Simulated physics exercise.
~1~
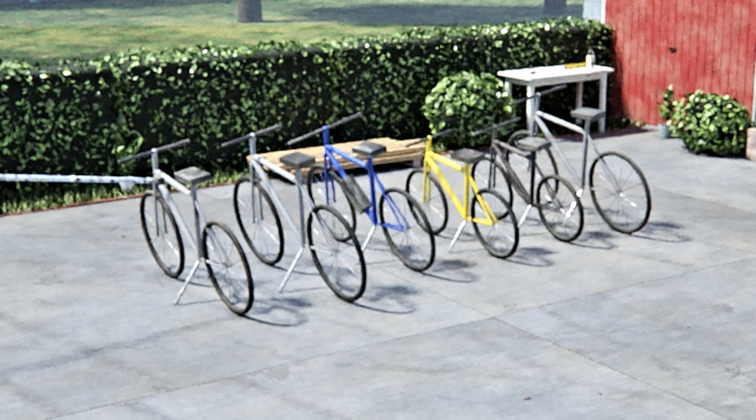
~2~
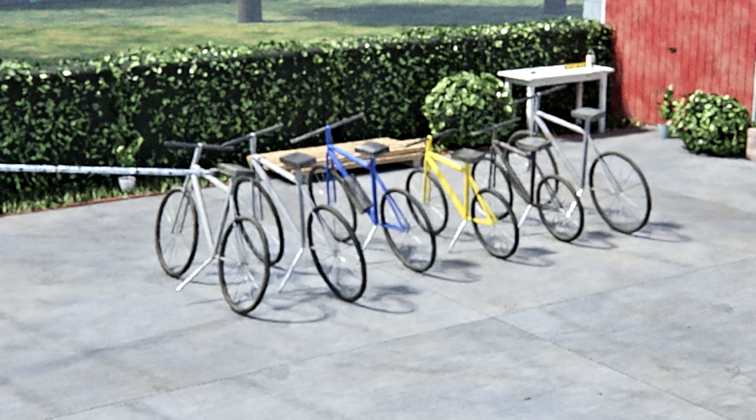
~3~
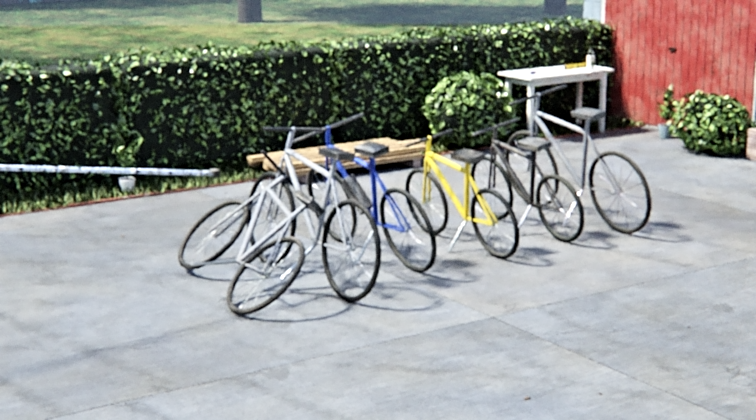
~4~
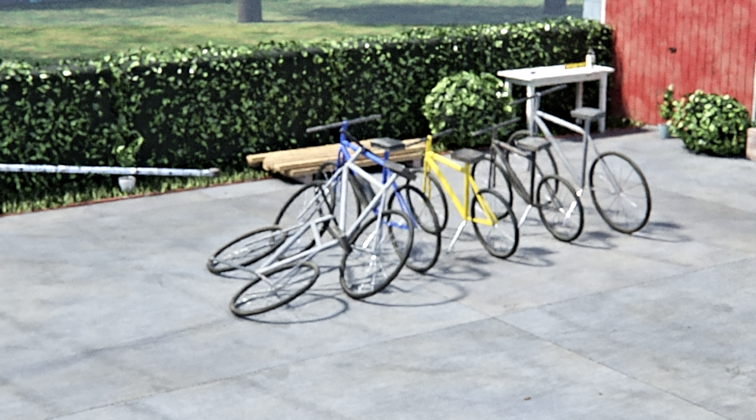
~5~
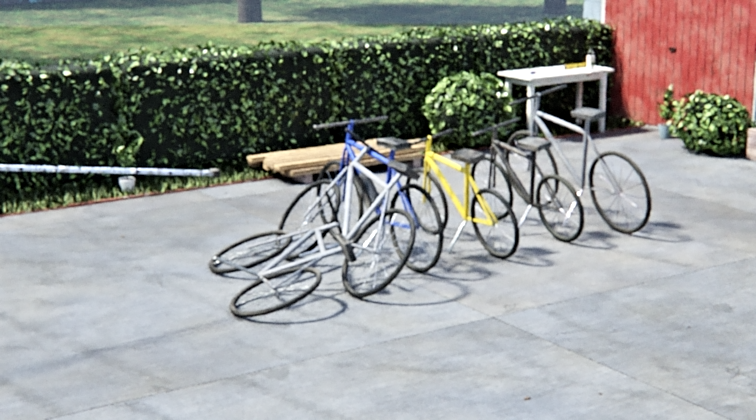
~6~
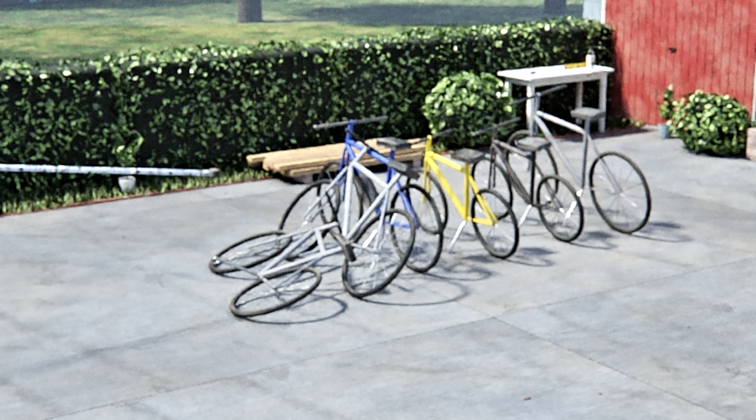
The video shows a row of parked bicycles beside a hedge as a pole at the left shifts right and the nearest bicycle topples rightward into the next, which tips against a blue one. The blue bicycle ends leaning slightly, while the yellow one and those beyond stay standing.
